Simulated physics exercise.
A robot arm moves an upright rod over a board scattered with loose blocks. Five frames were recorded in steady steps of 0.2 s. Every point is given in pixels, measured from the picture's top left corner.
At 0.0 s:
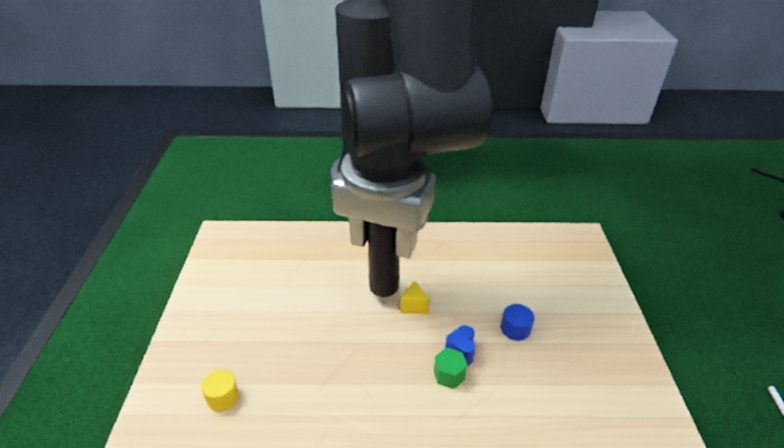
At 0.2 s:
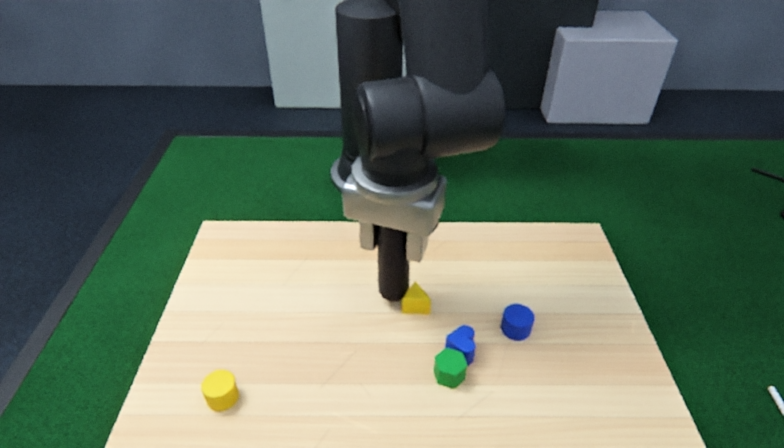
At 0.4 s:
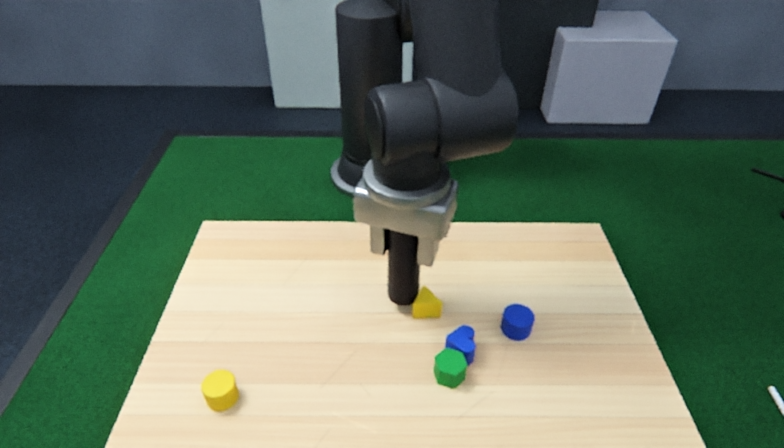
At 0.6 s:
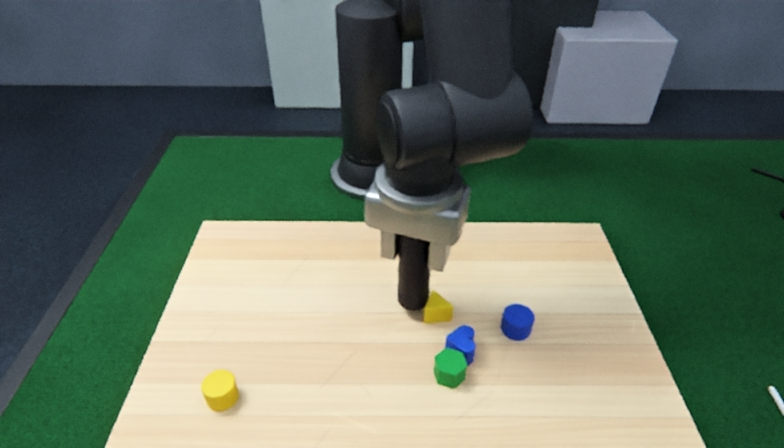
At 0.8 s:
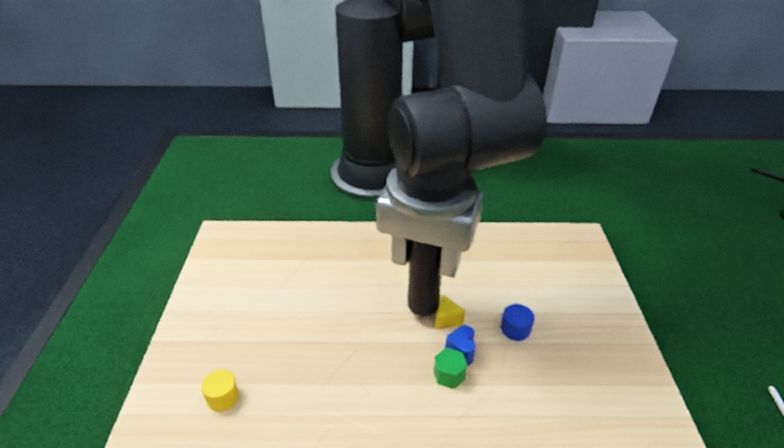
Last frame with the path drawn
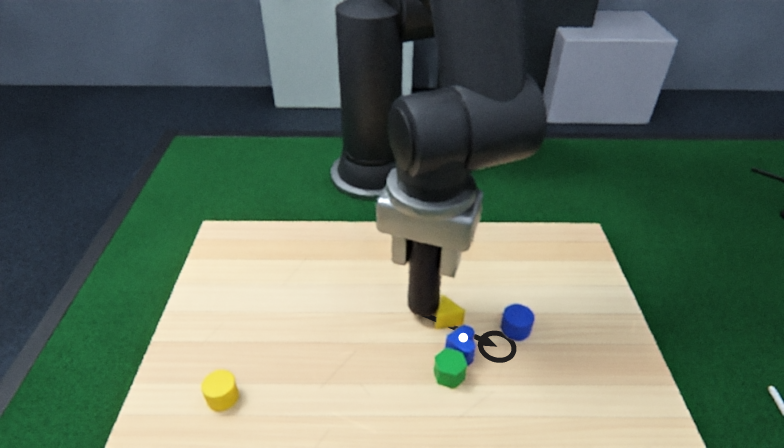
On a wooden board, a robot arm's dark rod nudges a yellow triangular block slightly right.
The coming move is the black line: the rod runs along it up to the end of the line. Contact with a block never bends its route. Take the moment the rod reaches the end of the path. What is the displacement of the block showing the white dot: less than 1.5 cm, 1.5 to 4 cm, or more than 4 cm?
The block showing the white dot moves 1.5-4 cm.
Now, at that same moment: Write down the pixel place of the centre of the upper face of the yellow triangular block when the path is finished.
At the end it should sit near (528, 336).
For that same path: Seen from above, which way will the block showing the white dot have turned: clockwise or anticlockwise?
Seen from above, clockwise.
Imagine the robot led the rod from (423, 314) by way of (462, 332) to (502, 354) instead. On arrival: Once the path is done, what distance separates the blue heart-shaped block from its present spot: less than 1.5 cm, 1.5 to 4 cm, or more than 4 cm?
Between 1.5 and 4 cm.
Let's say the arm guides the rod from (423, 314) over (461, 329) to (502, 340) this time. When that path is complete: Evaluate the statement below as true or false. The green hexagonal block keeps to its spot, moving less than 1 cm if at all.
True.
Drawn move, straight from (423, 314) to (497, 346); the dot is on the blue heart-shaped block.
On the path given first. One third of the way, rod (448, 316); yellow triangular block (475, 316).
Two thirds of the way, rod (473, 327); yellow triangular block (501, 325); blue heart-shaped block (474, 345), turned 45° clockwise.
At the end, rod (499, 338); yellow triangular block (528, 336), turned 15° anticlockwise; green hexagonal block still; blue heart-shaped block (479, 349), turned 70° clockwise; blue round block (524, 314).
